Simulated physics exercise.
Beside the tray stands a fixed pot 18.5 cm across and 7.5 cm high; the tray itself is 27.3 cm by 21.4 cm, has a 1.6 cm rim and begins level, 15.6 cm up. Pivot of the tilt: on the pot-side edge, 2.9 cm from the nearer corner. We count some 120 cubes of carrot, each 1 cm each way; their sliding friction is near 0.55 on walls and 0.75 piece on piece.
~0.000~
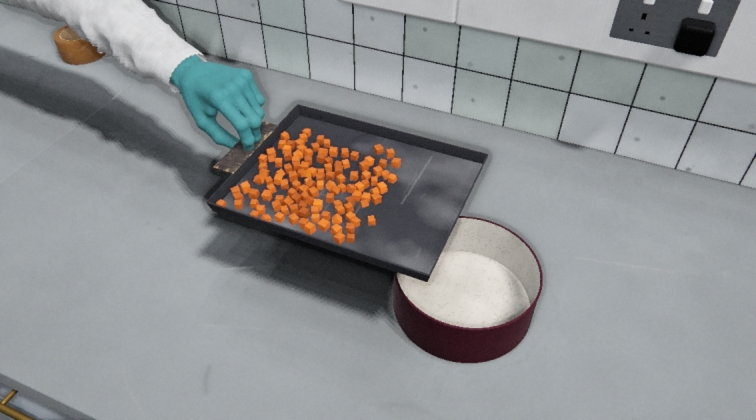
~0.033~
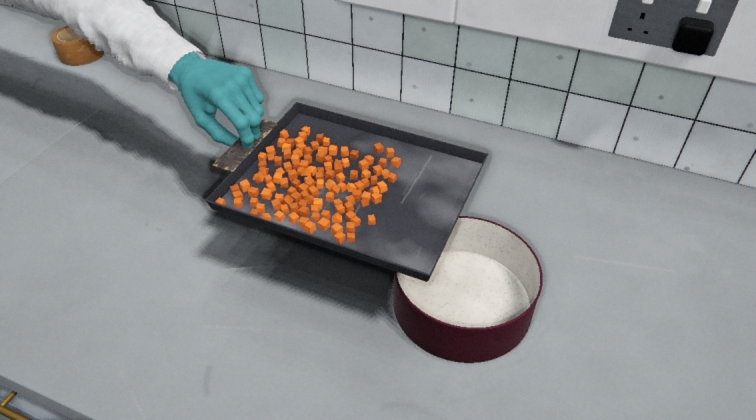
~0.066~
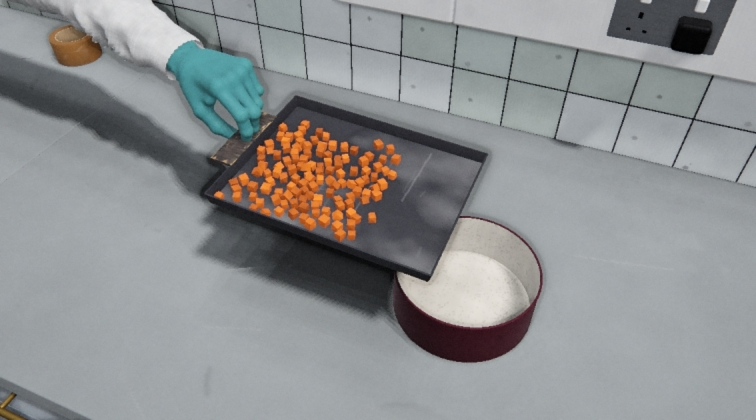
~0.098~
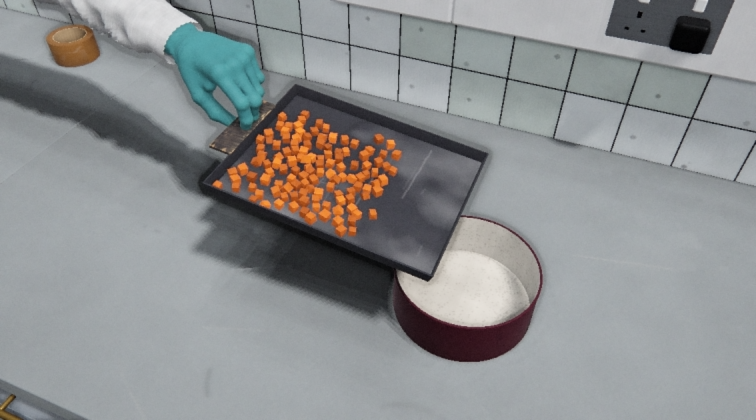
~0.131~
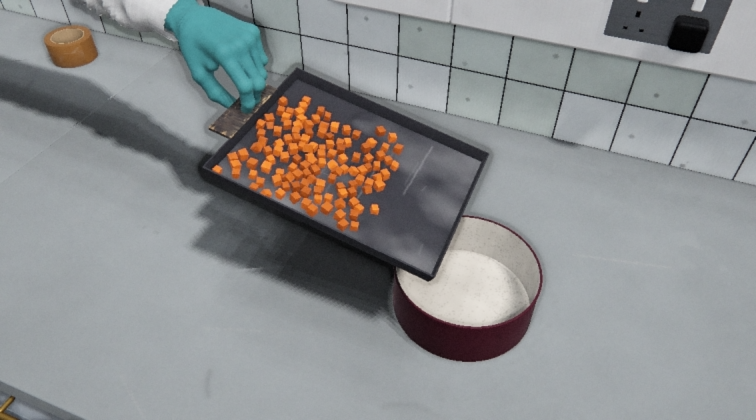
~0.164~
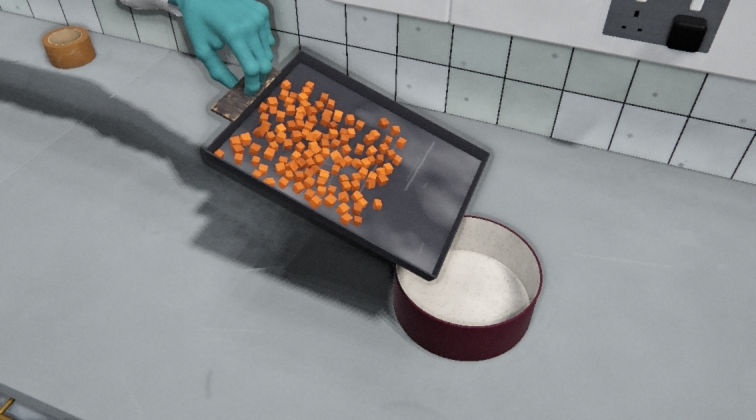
A dark tray of small orange carrot cubes, held at its left end by a teal-gloved hand, tilted gradually down toward the dark red pot on the right as the hand rose, the cubes barely shifting.
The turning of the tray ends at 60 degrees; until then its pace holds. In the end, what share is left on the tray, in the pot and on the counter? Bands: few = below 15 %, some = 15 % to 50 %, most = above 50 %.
Tray: Some, pot: Some, counter: Some.
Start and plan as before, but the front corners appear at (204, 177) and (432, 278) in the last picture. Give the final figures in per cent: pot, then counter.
In the pot: 0 per cent; on the counter: 65 per cent.
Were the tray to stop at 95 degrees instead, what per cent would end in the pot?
I'd expect some 50 per cent in the pot.
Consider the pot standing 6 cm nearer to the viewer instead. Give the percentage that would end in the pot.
Around 35 per cent.
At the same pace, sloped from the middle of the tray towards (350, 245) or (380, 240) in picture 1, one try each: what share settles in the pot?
Estimate: Some 0 % and some 0 % respectively.
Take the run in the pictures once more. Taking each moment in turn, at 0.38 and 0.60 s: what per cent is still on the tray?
Estimates: 100; 75.
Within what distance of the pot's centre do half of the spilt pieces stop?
Distance: Roughly 28 cm.
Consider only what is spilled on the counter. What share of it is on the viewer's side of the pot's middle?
I'd put it at around 50 per cent.
After 0.29 s, tilt 42 degrees; the tray holds 100 %, the pot 0 %.
Then, at 0.38 s, tilt 57 degrees; the tray holds 100 %, the pot 0 %.
Then, at 0.60 s, tilt 60 degrees; the tray holds 75 %, the pot 0 %.
By 2.0 s all is still; tray 40 %, pot 35 %, counter 25 %.
